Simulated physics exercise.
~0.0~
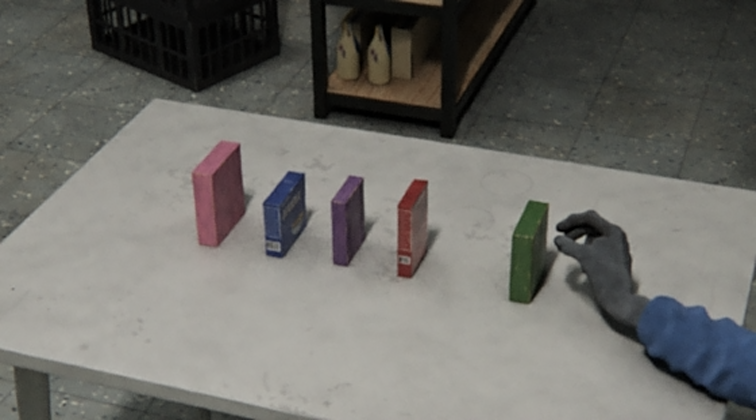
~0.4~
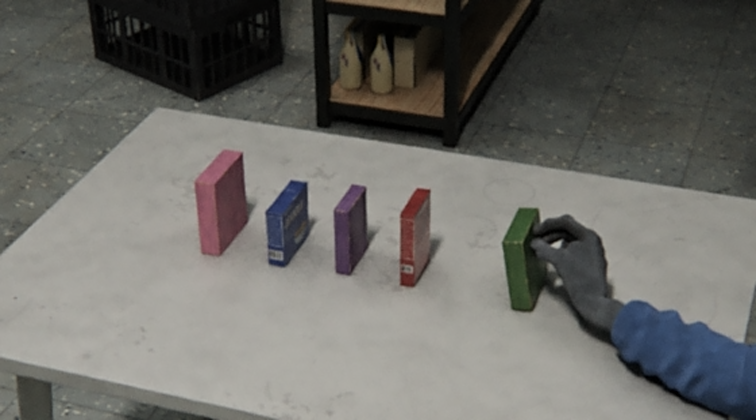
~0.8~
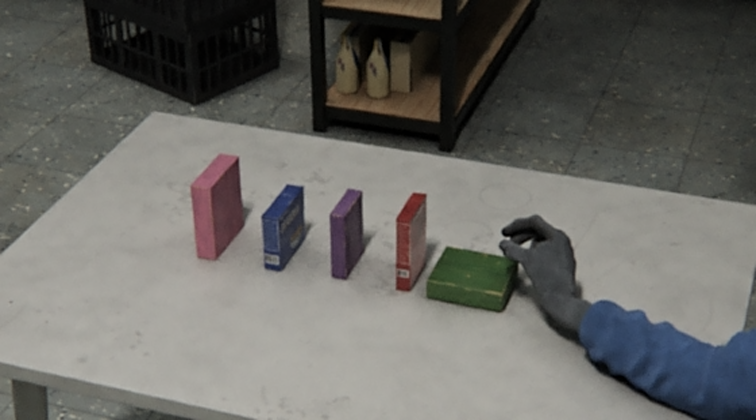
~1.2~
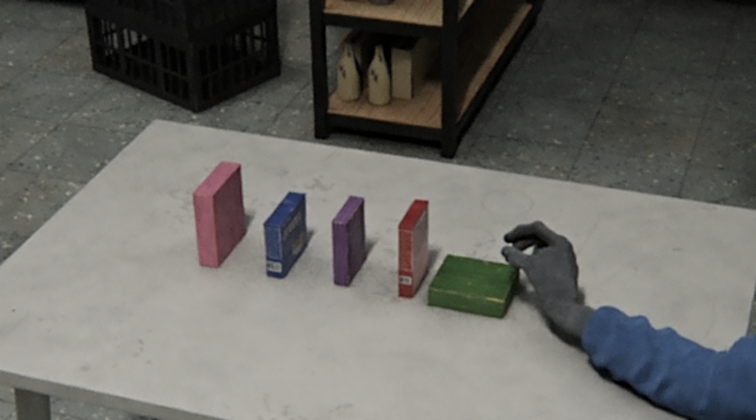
A gray hand in a blue sleeve reaches in from the right over a pale tabletop, seen from above at a slight angle, with a black crate and a wood-shelved rack on the gray floor behind. A pink block, a blue packet, a purple board, a red packet and a green board stand upright in a row from left to right, with a wider gap before the green one. The hand pushes the green board leftward until it tips over. It lands flat just short of the red packet, and the hand stays beside it. The other four remain standing.
